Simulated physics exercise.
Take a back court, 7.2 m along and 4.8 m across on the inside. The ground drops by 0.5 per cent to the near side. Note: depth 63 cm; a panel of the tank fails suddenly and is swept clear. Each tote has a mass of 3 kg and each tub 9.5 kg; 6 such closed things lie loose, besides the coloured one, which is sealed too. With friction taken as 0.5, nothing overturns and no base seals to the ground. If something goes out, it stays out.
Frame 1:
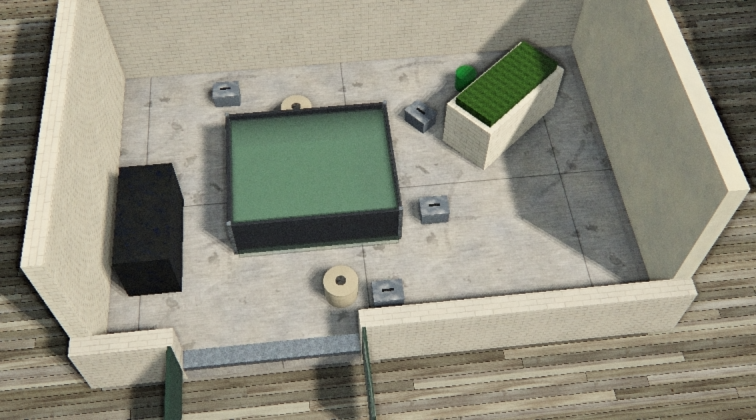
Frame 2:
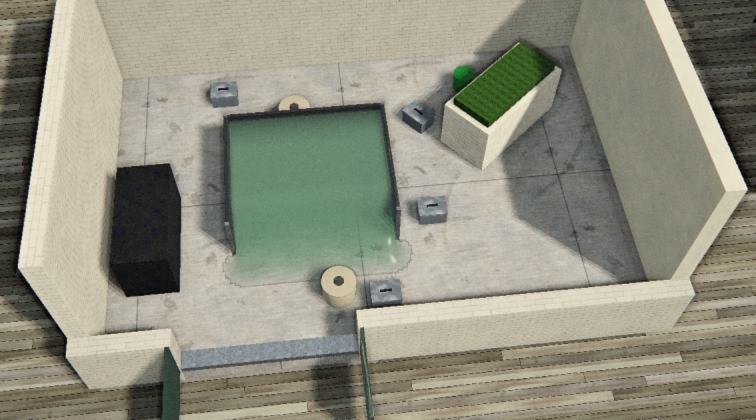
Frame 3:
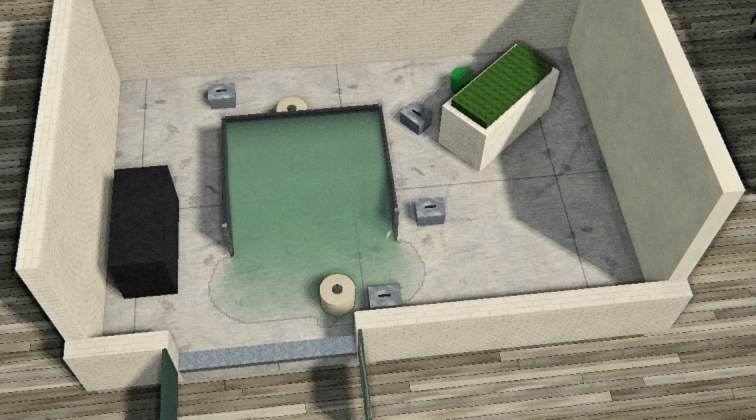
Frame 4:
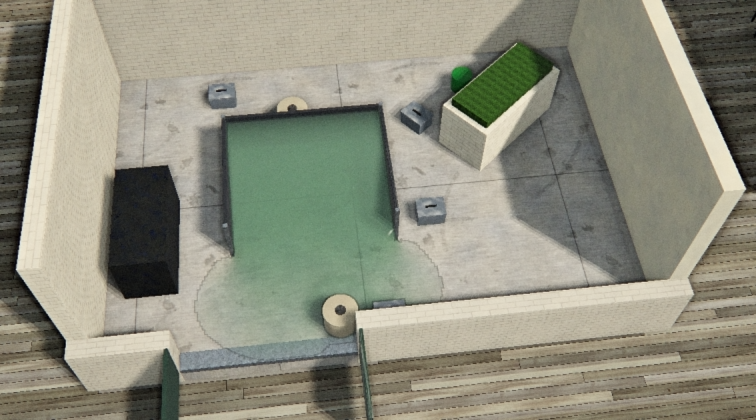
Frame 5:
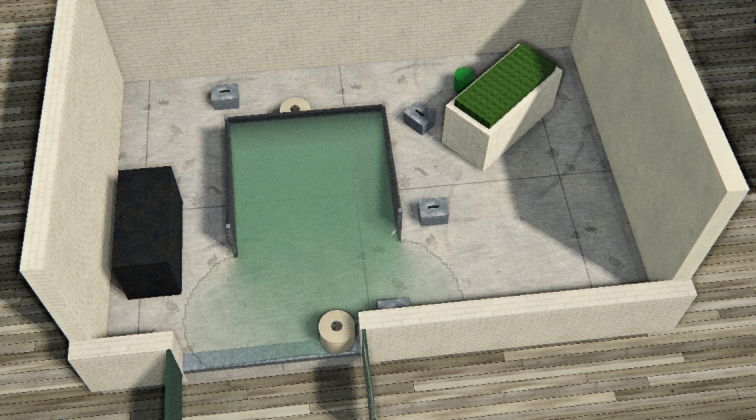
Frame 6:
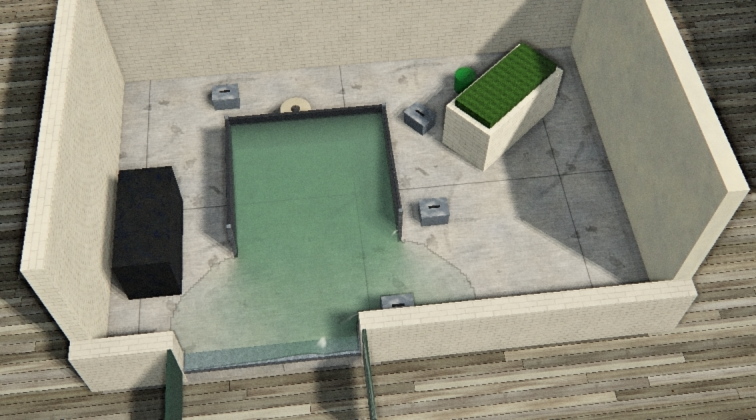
Green water spilling from a tank as its near side vanishes, spreading across a walled court and shifting a pale cylinder doorward.
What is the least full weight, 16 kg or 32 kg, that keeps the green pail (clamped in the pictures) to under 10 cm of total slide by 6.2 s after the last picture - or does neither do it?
The lighter one stays in range.
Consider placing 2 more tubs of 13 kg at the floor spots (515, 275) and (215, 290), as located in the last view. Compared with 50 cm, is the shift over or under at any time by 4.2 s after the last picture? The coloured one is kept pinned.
Going through them in that order, the answers are too far and not too far.
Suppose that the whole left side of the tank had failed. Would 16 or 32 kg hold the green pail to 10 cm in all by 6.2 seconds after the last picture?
Answer: The big one only.
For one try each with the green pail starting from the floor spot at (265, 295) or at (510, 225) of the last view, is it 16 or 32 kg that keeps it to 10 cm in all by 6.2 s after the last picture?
First spot: No mass works; second spot: Light mass works.
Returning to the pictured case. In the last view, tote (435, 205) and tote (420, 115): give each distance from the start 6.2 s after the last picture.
So the first is off by 5 centimetres, the second by 0 centimetres.
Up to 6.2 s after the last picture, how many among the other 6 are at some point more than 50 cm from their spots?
Count: 2.
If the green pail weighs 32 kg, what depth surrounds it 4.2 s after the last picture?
About 0 cm.
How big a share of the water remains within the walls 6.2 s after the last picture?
Remaining: Approx. 40 per cent.
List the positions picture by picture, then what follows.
In the first frame, the green pail at (466, 73), on the bottom; 4.0 m2 under water; 0 of 7 have shifted.
In the second frame, the green pail at (464, 73) rests on the ground; water covers 5.3 m2; 0 of 7 have shifted.
In the third frame, the green pail at (462, 75) rests on the ground; 6.5 m2 under water; 2 of 7 have shifted.
In the fourth frame, the green pail at (462, 74), on the bottom; water covers 8.1 m2; 2 of 7 have shifted.
In the fifth frame, the green pail at (465, 75) rests on the ground; water covers 9.0 m2; 2 of 7 have shifted.
In the sixth frame, the green pail at (465, 75), on the bottom; 9.4 m2 under water; 2 of 7 have shifted.
Then, 0.6 s after the last picture the green pail would be 0 cm from its start with 16 kg and 0 cm from its start with 32 kg; 0 cm of water round it then.
Then, 2.3 s after the last picture the green pail would be 0 cm from its start with 16 kg and 0 cm from its start with 32 kg; 0 cm of water round it then.
Then, 4.2 s after the last picture the green pail would be 0 cm from its start with 16 kg and 0 cm from its start with 32 kg; 0 cm of water round it then.
Then, 6.2 s after the last picture the green pail would be 0 cm from its start with 16 kg and 0 cm from its start with 32 kg; 3 cm of water round it then.
